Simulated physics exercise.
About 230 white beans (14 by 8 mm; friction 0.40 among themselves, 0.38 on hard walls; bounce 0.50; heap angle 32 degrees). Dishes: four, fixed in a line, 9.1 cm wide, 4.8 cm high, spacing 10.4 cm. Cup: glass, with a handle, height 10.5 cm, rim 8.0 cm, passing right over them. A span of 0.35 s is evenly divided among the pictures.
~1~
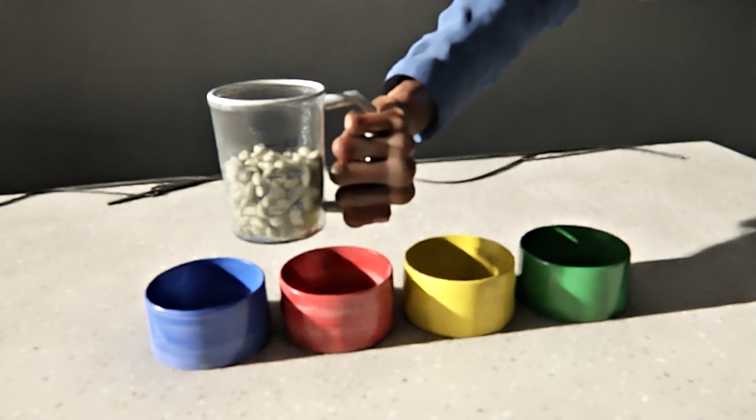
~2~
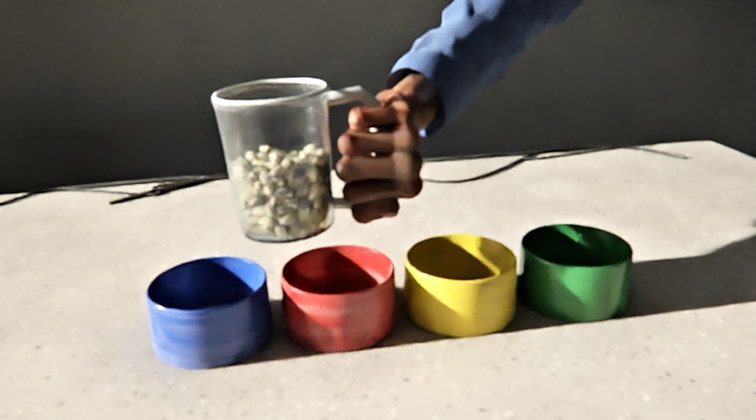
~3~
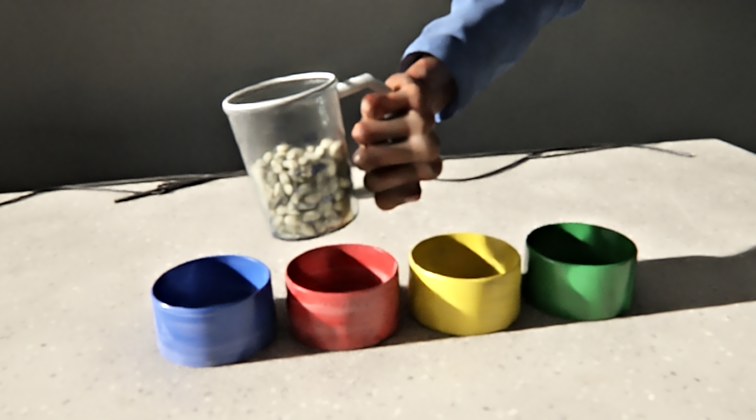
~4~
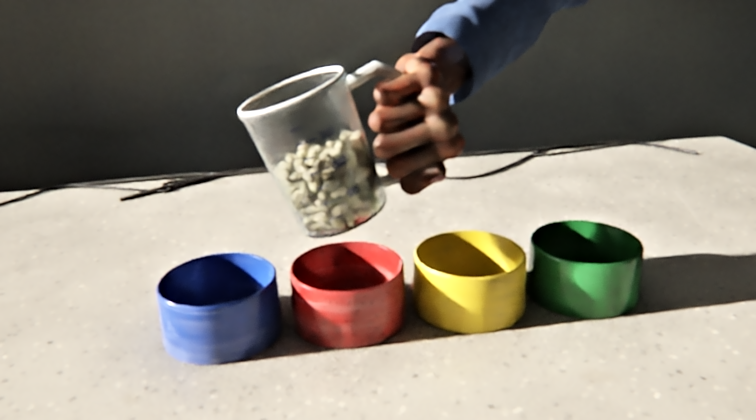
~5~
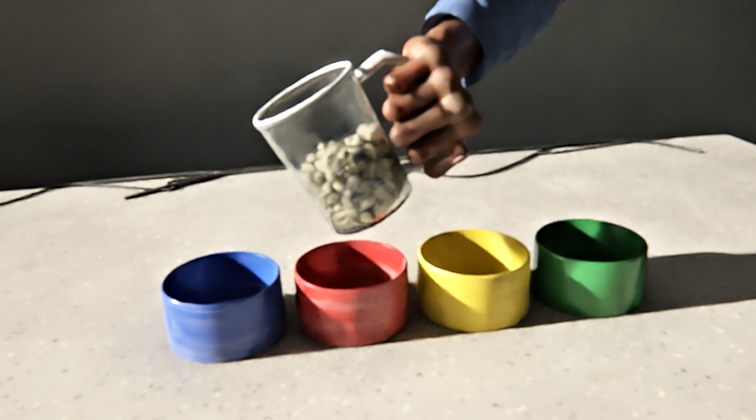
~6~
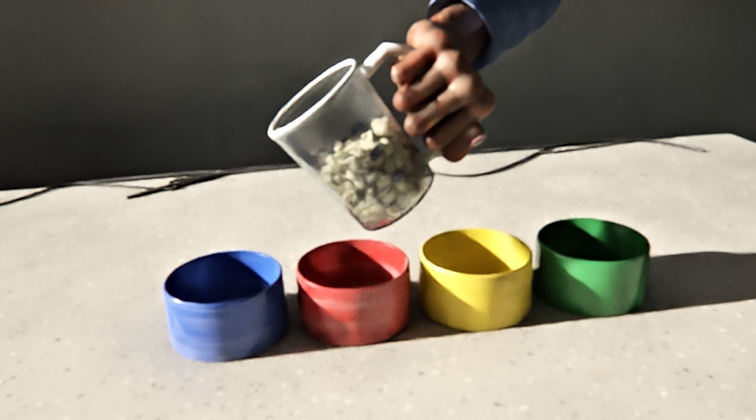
A clear cup of pale beans, gripped by its handle in the hand of a blue-sleeved arm reaching from the upper right, drifts right above the dishes while its rim tilts steadily leftward. Blue, red, yellow and green dishes stand left to right on a pale speckled tabletop against a dark wall, seen from slightly above. The beans shift inside the leaning cup, and the view slides slightly.
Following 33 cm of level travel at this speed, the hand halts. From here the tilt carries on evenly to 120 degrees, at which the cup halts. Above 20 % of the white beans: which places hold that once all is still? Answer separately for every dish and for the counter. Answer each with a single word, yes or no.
Red dish no, blue dish no, green dish no, yellow dish yes, counter no.
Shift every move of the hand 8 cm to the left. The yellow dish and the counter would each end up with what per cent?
I'd expect yellow at 0 and the counter at 10.
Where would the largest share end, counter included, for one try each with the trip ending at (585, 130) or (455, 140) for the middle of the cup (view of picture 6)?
Top receivers, in order: Yellow and red.
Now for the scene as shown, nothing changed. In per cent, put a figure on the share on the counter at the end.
Around 5 percent, I'd guess.
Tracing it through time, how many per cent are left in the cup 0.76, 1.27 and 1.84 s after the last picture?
Roughly 65, then 0, then 0.
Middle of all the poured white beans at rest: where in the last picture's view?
I'd say roughly (476, 274).
Then, 0.76 s after the last picture, tilt 120 degrees; cup holds 65 %, yellow 35 %.
Then, 1.27 s after the last picture, tilt 120 degrees; cup holds 0 %, yellow 95 %.
Then, 1.84 s after the last picture, tilt 120 degrees; cup holds 0 %, yellow 95 %.
In the end, red 0 %, blue 0 %, green 0 %, yellow 95 %, counter 5 %.
